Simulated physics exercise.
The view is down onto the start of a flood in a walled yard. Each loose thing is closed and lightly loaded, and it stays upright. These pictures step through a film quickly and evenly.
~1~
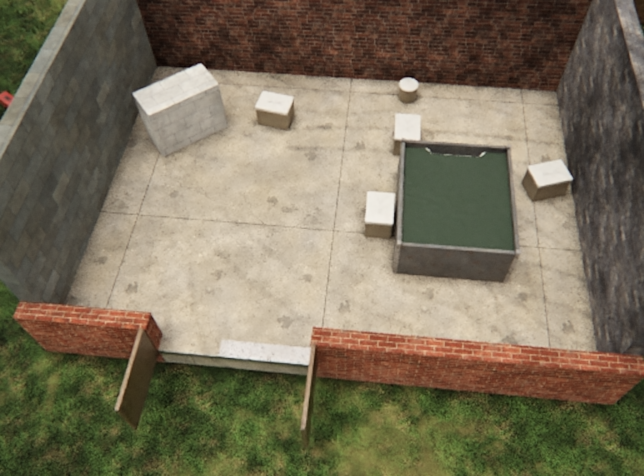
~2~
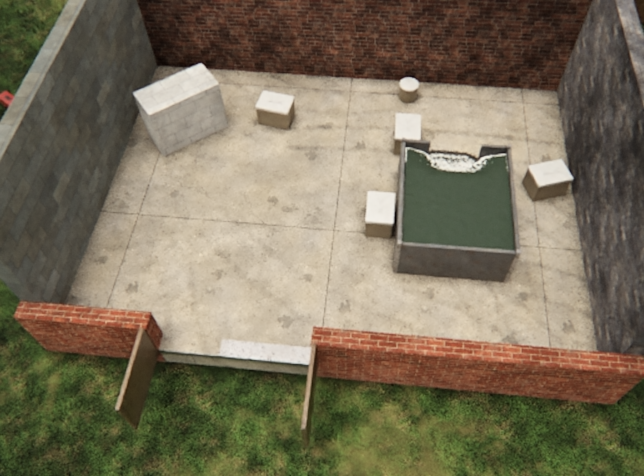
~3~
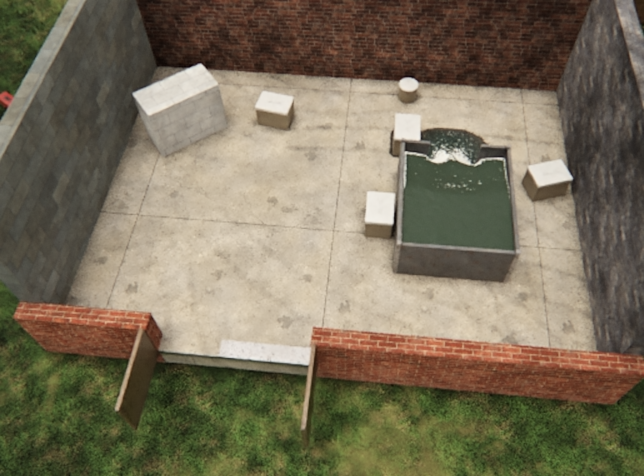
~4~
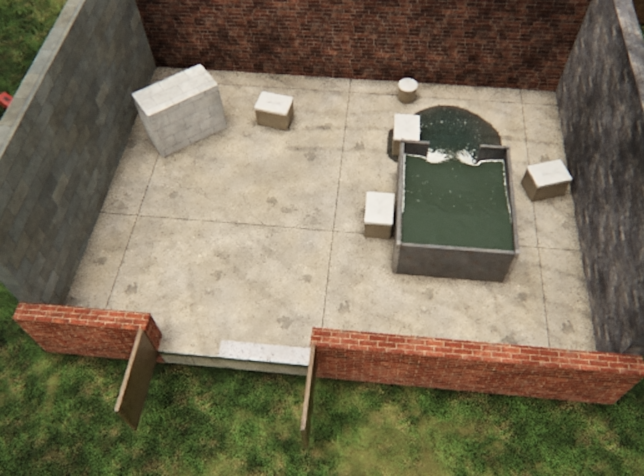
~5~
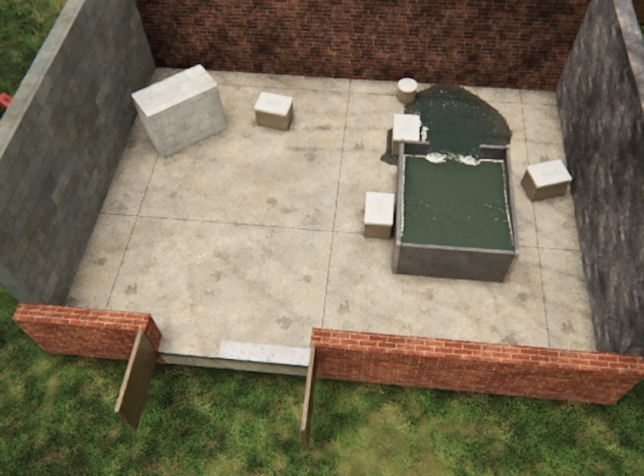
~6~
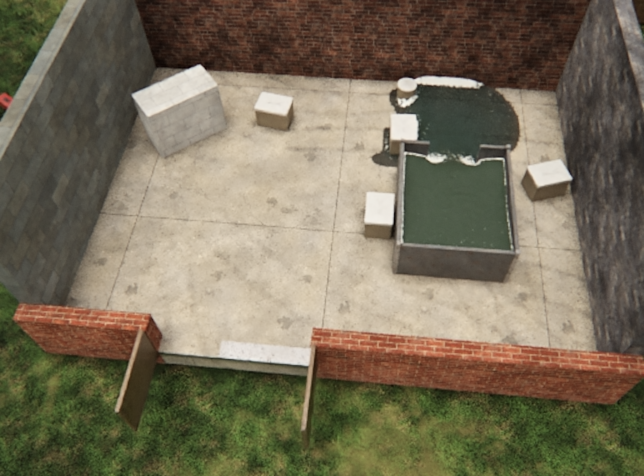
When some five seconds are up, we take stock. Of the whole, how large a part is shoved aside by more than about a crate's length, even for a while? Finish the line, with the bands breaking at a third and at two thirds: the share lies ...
The share lies between a third and two thirds.
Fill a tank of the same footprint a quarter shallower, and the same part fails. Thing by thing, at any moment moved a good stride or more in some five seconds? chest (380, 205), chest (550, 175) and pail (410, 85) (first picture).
The first one: Doesn't reach it. The second: Reaches it. The third: Reaches it.
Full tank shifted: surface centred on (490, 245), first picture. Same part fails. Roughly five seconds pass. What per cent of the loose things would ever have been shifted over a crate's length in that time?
60 %, roughly.
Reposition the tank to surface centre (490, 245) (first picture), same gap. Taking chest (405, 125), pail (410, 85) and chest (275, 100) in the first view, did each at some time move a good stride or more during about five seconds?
First displaced far, then displaced far, then never went far.
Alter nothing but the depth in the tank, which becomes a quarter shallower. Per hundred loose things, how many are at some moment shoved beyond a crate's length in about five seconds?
I'd say close to 40 per cent of the things.
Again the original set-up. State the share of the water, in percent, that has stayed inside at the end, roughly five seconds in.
Close to 100 per cent.
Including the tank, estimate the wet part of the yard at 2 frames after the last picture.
20 %.
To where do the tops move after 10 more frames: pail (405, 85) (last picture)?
The top ends up somewhere near (285, 94).
A moment on, 0 of 5 are well off their spots; 1 afloat.
Next, 1 of 5 are well off their spots; 0 afloat.
Later, 2 of 5 are well off their spots; 1 afloat.
In the end, 2 of 5 are well off their spots, and 2 have been at some point; 1 afloat.
